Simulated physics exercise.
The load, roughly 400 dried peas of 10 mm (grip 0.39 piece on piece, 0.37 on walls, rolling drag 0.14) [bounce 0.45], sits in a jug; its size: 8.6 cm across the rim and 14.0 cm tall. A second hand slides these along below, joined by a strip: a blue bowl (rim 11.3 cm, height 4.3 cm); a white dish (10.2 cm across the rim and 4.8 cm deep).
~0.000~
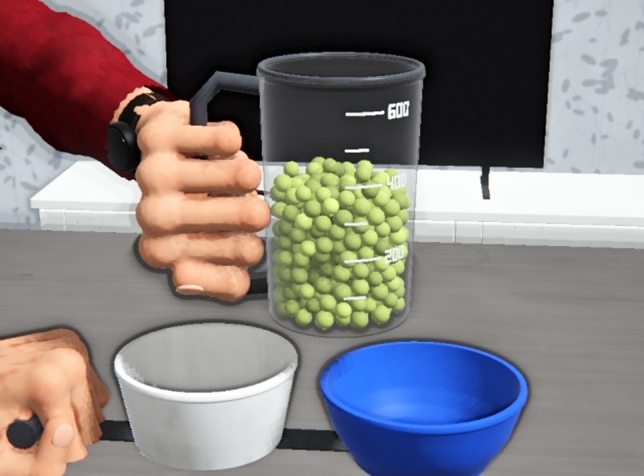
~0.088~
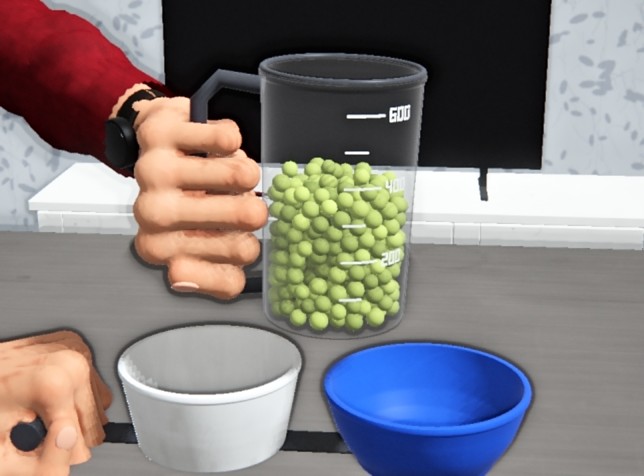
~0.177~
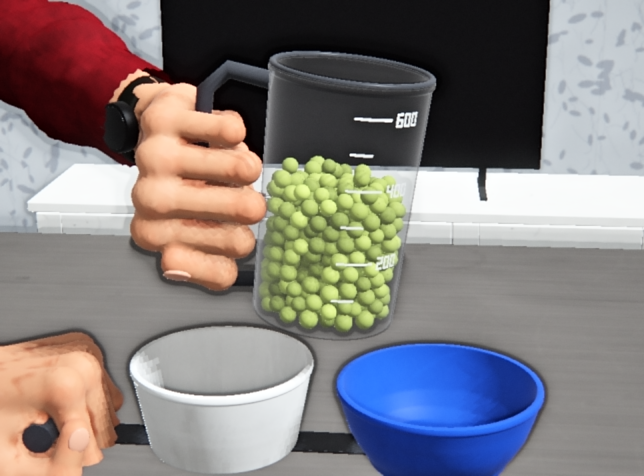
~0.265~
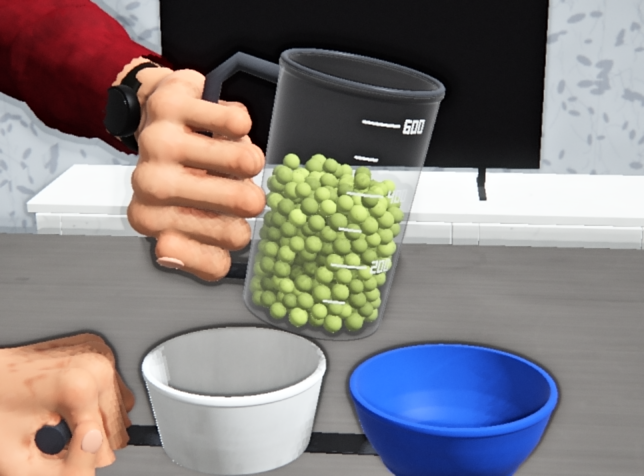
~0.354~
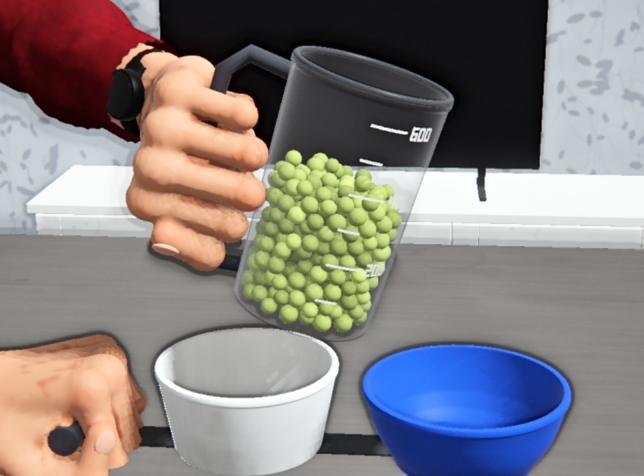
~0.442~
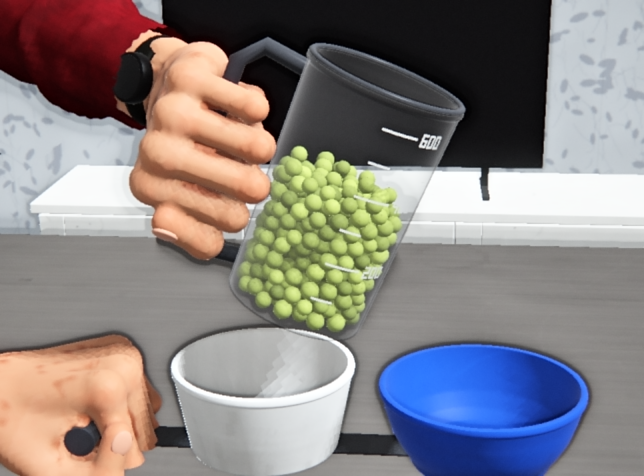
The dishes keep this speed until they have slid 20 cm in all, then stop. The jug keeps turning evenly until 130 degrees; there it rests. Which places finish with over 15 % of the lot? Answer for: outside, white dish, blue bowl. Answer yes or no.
Outside everything: Yes; in the white dish: Yes; in the blue bowl: No.
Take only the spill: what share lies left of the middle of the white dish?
Some 90 per cent.
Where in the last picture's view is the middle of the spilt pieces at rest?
Around (444, 442).
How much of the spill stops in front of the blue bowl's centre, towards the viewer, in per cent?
Some 50 per cent.
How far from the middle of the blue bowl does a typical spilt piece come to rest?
Some 20 cm.
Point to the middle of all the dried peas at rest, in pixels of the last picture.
At about (521, 425).
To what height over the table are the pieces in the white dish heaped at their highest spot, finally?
Some 5.0 cm.
After 1.16 s, tilt 63 degrees; jug 100 %; middle of all pieces on or above the table near (295, 219).
After 1.75 s, tilt 96 degrees; jug 100 %; middle of all pieces on or above the table near (296, 202).
Then, at 2.30 s, tilt 127 degrees; white dish 60 %, jug 30 %, in the air 10 %; middle of all pieces on or above the table near (457, 356).
After 2.82 s, tilt 130 degrees; outside 35 %, white dish 65 %; middle of all pieces on or above the table near (511, 422).
In the end, at 3.1 s, outside 35 %, white dish 65 %, blue bowl 0 %, jug 0 %.
